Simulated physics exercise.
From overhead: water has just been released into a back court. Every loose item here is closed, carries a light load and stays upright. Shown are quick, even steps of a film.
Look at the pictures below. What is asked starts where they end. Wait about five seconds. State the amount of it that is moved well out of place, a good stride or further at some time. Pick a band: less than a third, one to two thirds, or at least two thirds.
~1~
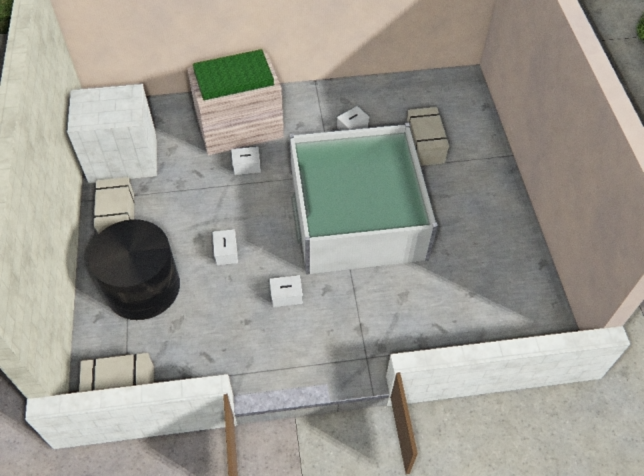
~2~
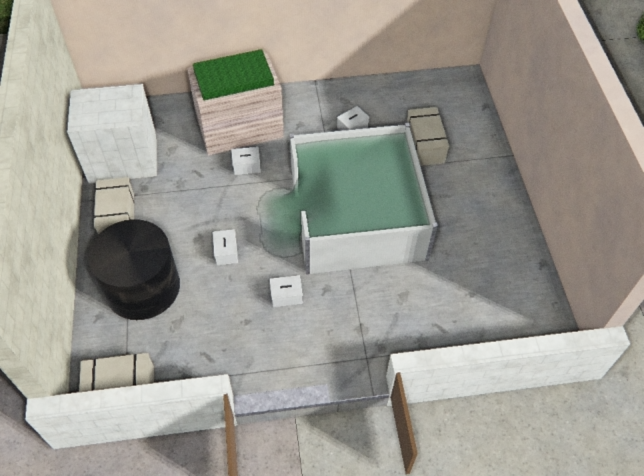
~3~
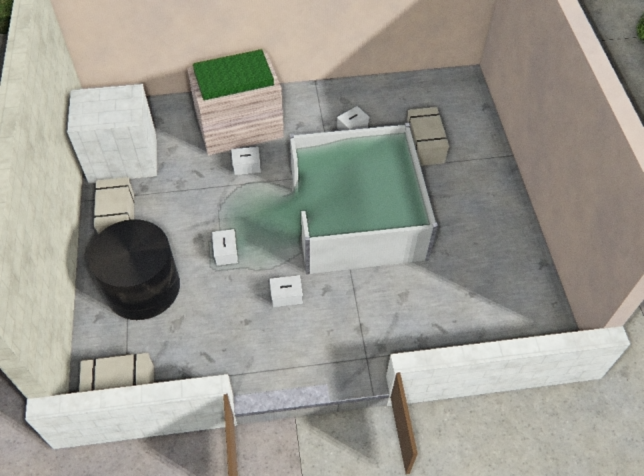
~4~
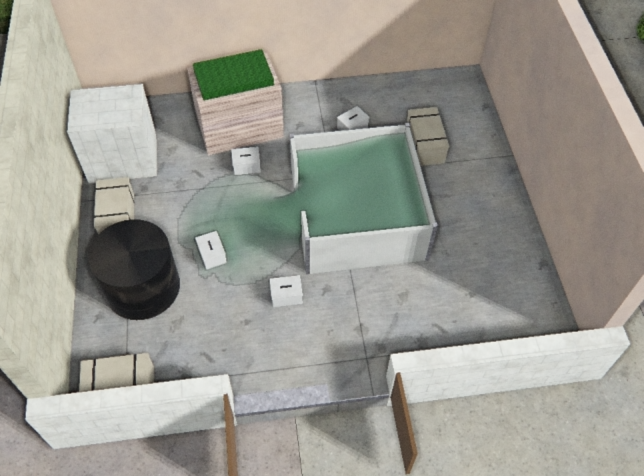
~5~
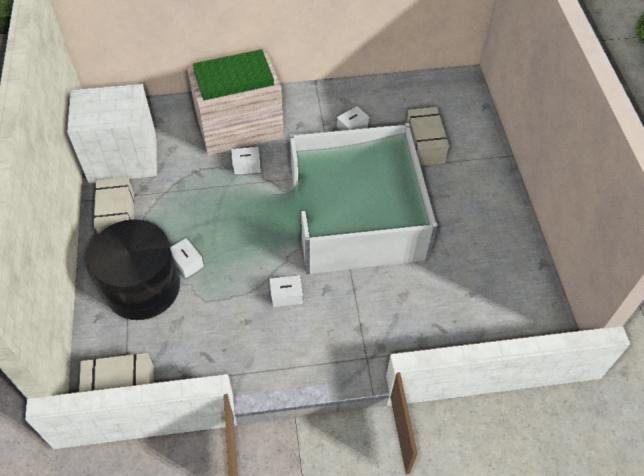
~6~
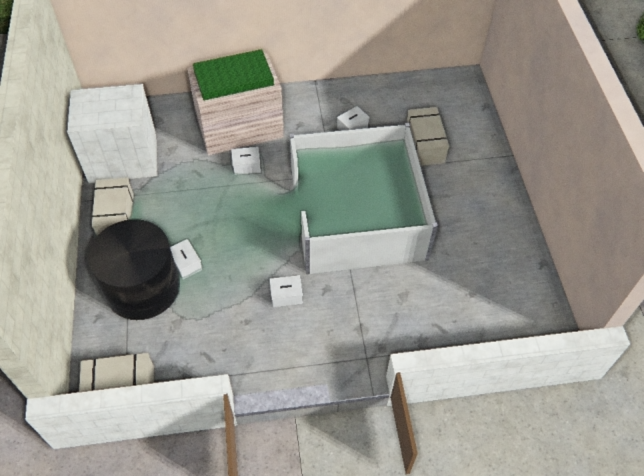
The fraction is one to two thirds of them.
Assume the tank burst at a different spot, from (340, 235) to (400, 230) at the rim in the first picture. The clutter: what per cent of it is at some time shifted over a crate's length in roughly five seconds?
About 0 %.
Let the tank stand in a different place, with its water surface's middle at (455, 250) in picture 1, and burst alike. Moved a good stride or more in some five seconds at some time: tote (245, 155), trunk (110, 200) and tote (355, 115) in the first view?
First displaced far, then displaced far, then never went far.
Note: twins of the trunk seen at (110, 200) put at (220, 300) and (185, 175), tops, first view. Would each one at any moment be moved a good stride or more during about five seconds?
Listed in order: Shoved clear, then shoved clear.
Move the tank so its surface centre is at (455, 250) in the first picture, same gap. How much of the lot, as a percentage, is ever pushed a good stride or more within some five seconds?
About 60 per cent.
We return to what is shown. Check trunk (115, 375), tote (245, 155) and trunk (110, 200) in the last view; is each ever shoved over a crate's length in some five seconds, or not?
Goes that far; goes that far; goes that far.
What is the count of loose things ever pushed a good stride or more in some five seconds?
Count: 4.
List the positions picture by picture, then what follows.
A tote at (225, 243) rests on the ground; a trunk at (112, 201) rests on the ground; 0 of 8 have shifted, in the first frame.
A tote at (225, 243), on the bottom; a trunk at (112, 201) rests on the ground; 0 of 8 have shifted, in the second frame.
A tote at (224, 243), on the bottom; a trunk at (112, 201) rests on the ground; 0 of 8 have shifted, in the third frame.
A tote at (210, 246) rests on the ground, close to its start; a trunk at (112, 201), on the bottom; 1 of 8 have shifted, in the fourth frame.
A tote at (185, 253), on the bottom, a stride from its start; a trunk at (112, 201) rests on the ground; 1 of 8 have shifted, in the fifth frame.
A tote at (184, 255) floats, a stride from its start; a trunk at (111, 201), on the bottom; 1 of 8 have shifted, in the sixth frame.
A moment on, 1 of 8 are well off their spots; 1 afloat.
Next, 1 of 8 are well off their spots; 3 afloat.
Later, 2 of 8 are well off their spots; 3 afloat.
In the end, 4 of 8 are well off their spots, and 4 have been at some point; 3 afloat.
